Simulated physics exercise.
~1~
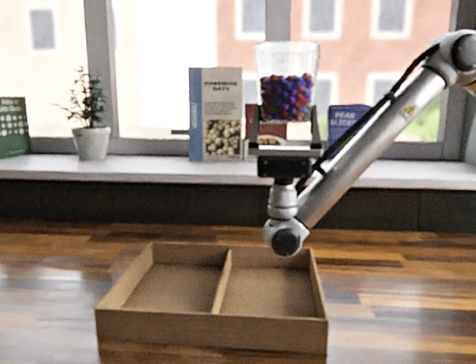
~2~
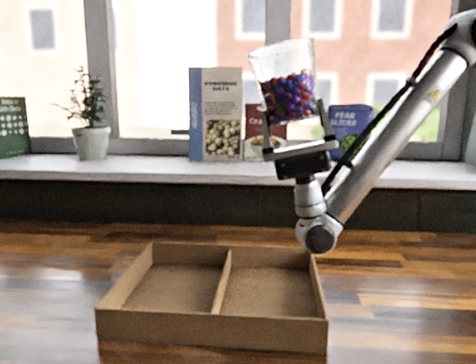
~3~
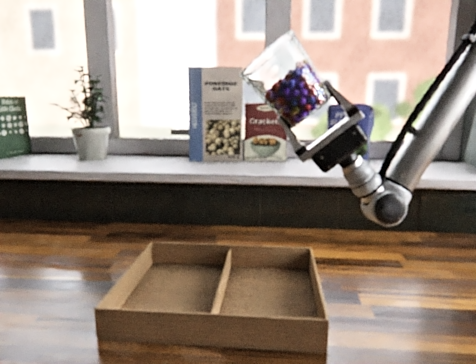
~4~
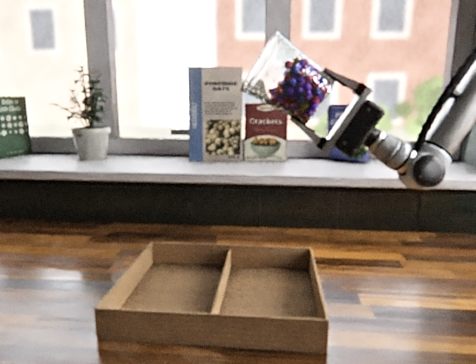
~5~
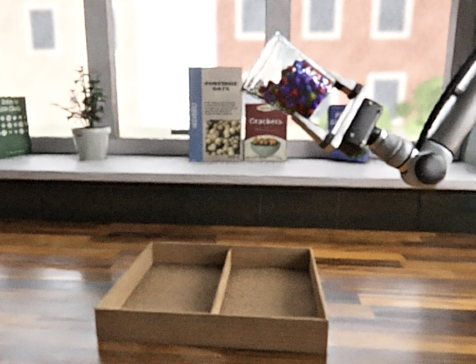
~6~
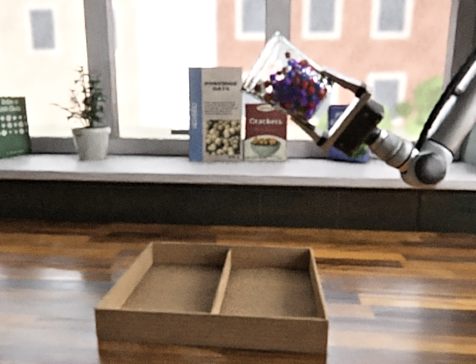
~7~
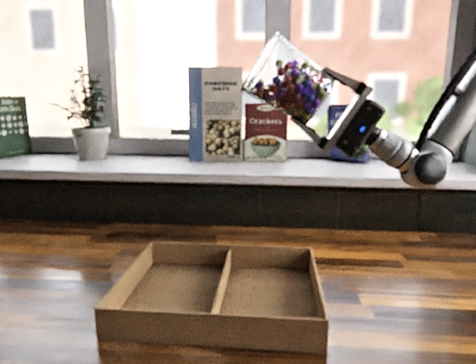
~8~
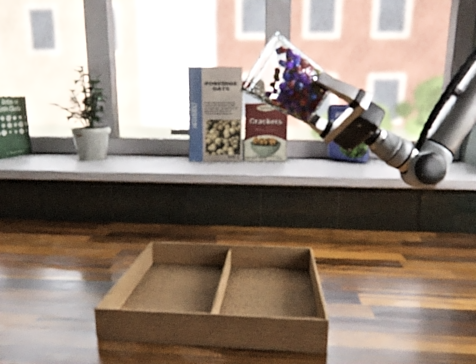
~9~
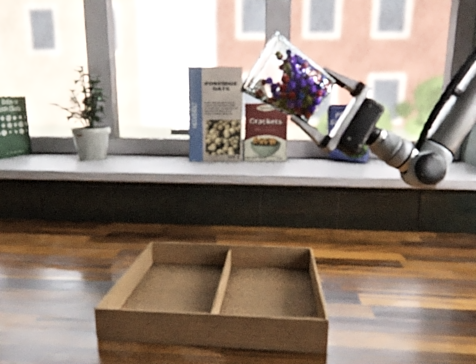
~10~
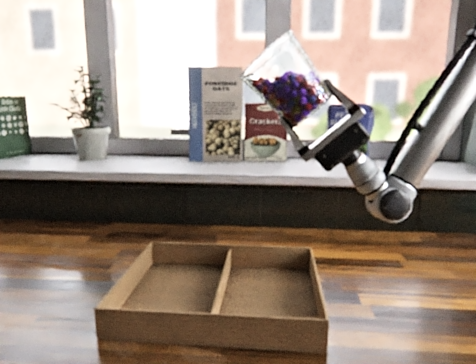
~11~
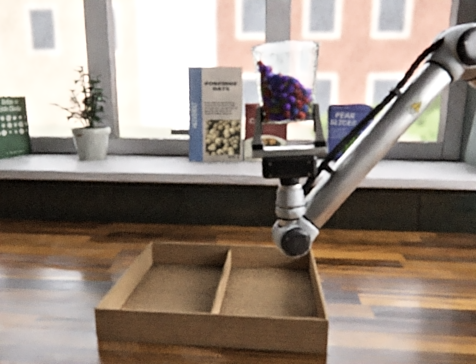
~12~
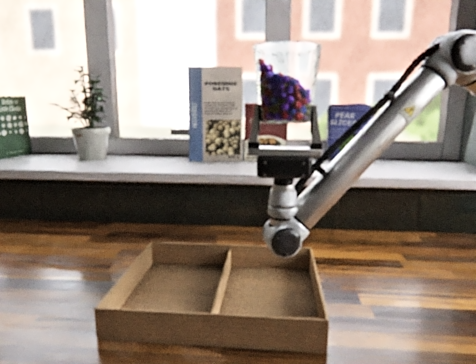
A grey robotic arm reaching in from the right holds up a clear tumbler partly filled with small red, blue and purple sweets. A fixed view faces a bright window, with a potted plant, books and a cracker box on the white sill, and an open two-part cardboard tray on the striped wooden table below. The arm moves right and tips the tumbler well over to the left. Holding that slant, it rolls the tumbler, and the sweets tumble around inside. Finally it swings back and stands the tumbler upright, the sweets heaped inside and the tray still looking empty.
